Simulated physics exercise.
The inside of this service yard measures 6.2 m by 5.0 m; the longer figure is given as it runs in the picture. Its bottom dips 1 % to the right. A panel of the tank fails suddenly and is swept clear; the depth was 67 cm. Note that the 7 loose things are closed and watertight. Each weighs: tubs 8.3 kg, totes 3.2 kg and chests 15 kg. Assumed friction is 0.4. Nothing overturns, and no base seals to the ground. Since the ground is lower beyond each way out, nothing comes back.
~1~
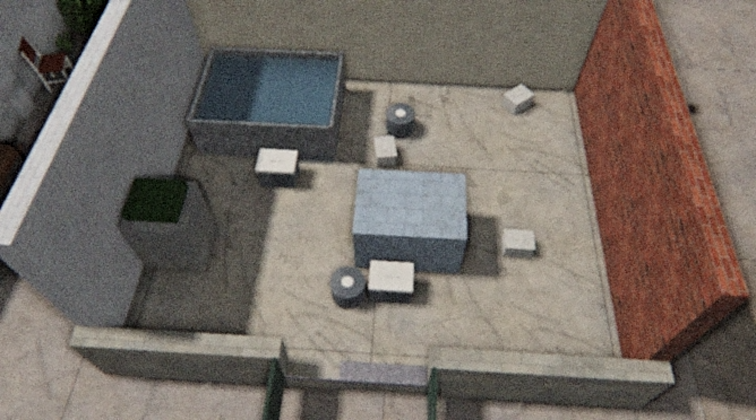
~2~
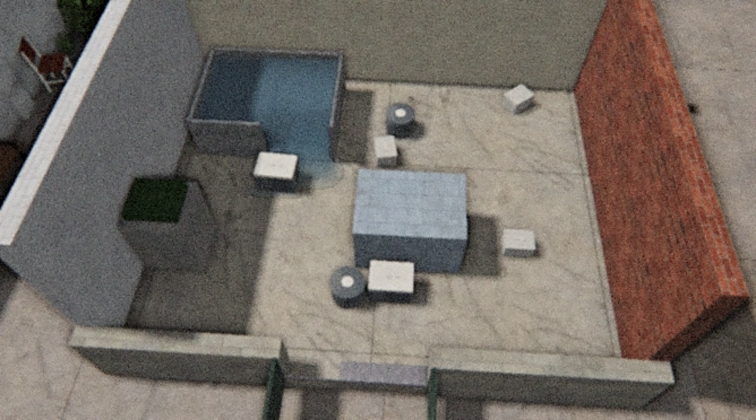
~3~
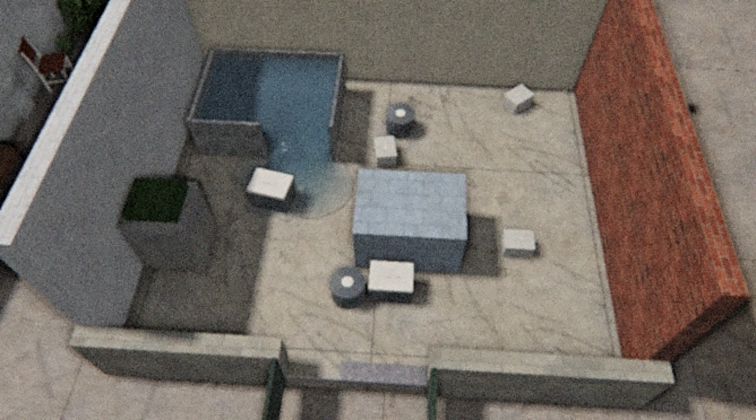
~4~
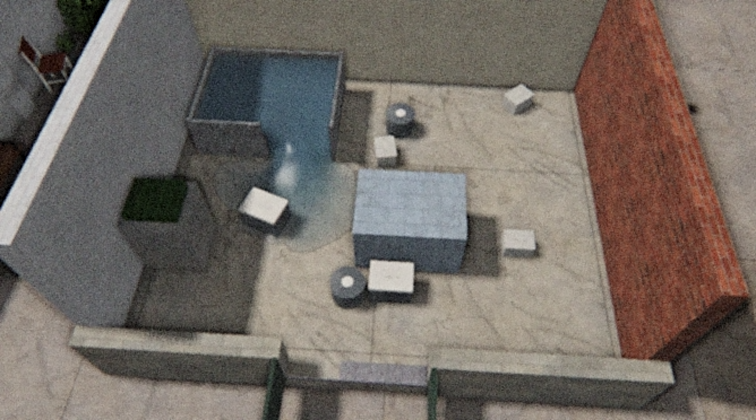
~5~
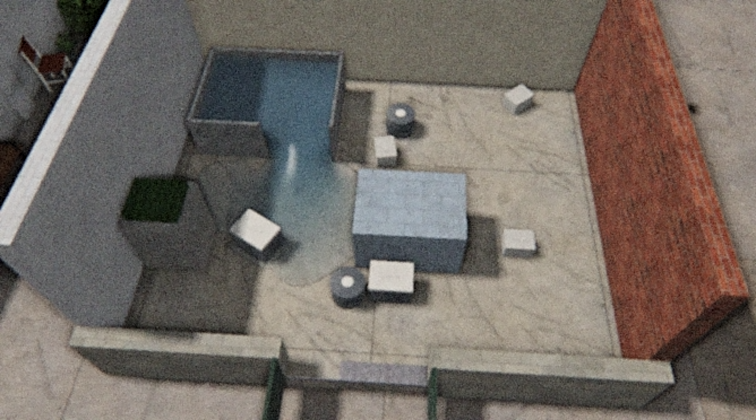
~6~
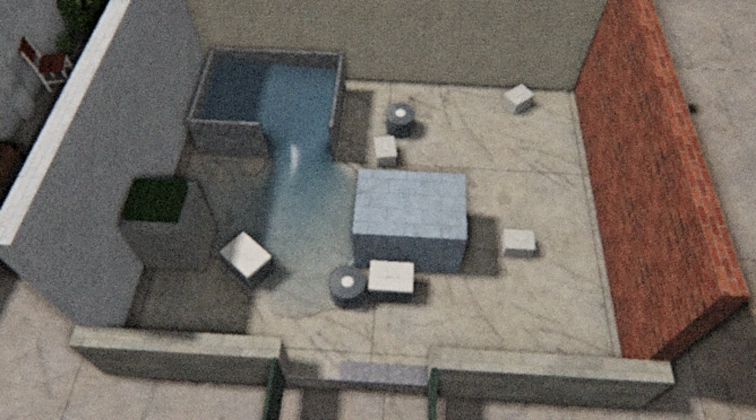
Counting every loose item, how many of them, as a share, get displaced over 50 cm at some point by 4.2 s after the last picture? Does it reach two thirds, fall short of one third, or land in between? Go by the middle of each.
It falls short of one third.
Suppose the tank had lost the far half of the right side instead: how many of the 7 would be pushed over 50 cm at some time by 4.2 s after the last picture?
The answer would then be 3.
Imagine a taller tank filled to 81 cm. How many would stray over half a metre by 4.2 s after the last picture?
I count 2 of them in that case.
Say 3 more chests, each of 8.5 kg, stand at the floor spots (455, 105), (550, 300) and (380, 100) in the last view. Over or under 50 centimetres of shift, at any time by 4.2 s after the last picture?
Result, in sequence: Below the mark / below the mark / below the mark.
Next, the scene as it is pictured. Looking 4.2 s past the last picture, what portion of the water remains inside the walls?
Roughly 68 percent.
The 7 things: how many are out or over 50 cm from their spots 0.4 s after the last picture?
Result: 1.
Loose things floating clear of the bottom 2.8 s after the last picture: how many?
Count: 1.
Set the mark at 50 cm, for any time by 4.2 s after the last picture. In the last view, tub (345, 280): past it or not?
Verdict: Exceeding.
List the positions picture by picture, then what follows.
In the first frame, a chest at (276, 160) rests on the ground; a tub at (347, 282), on the bottom; water covers 3.0 m2; 0 of 7 have shifted.
In the second frame, a chest at (275, 165) rests on the ground, 8 cm from its start; a tub at (347, 282), on the bottom; water covers 3.5 m2; 1 of 7 have shifted.
In the third frame, a chest at (270, 183) rests on the ground, 41 cm from its start; a tub at (347, 282), on the bottom; water covers 4.3 m2; 1 of 7 have shifted.
In the fourth frame, a chest at (263, 205) rests on the ground, 79 cm from its start; a tub at (347, 282) rests on the ground; water covers 5.4 m2; 1 of 7 have shifted.
In the fifth frame, a chest at (255, 229) rests on the ground, 118 cm from its start; a tub at (347, 282), on the bottom; 6.6 m2 under water; 1 of 7 have shifted.
In the sixth frame, a chest at (245, 254) rests on the ground, 157 cm from its start; a tub at (347, 282) rests on the ground; 7.7 m2 under water; 1 of 7 have shifted.
Then, 0.4 s after the last picture 1 of 7 are over 50 cm from their spots; 0 afloat.
Then, 1.5 s after the last picture 2 of 7 are over 50 cm from their spots; 1 afloat.
Then, 2.8 s after the last picture 2 of 7 are over 50 cm from their spots; 1 afloat.
Then, 4.2 s after the last picture 2 of 7 are over 50 cm from their spots, and 2 have been at some point; 1 afloat.
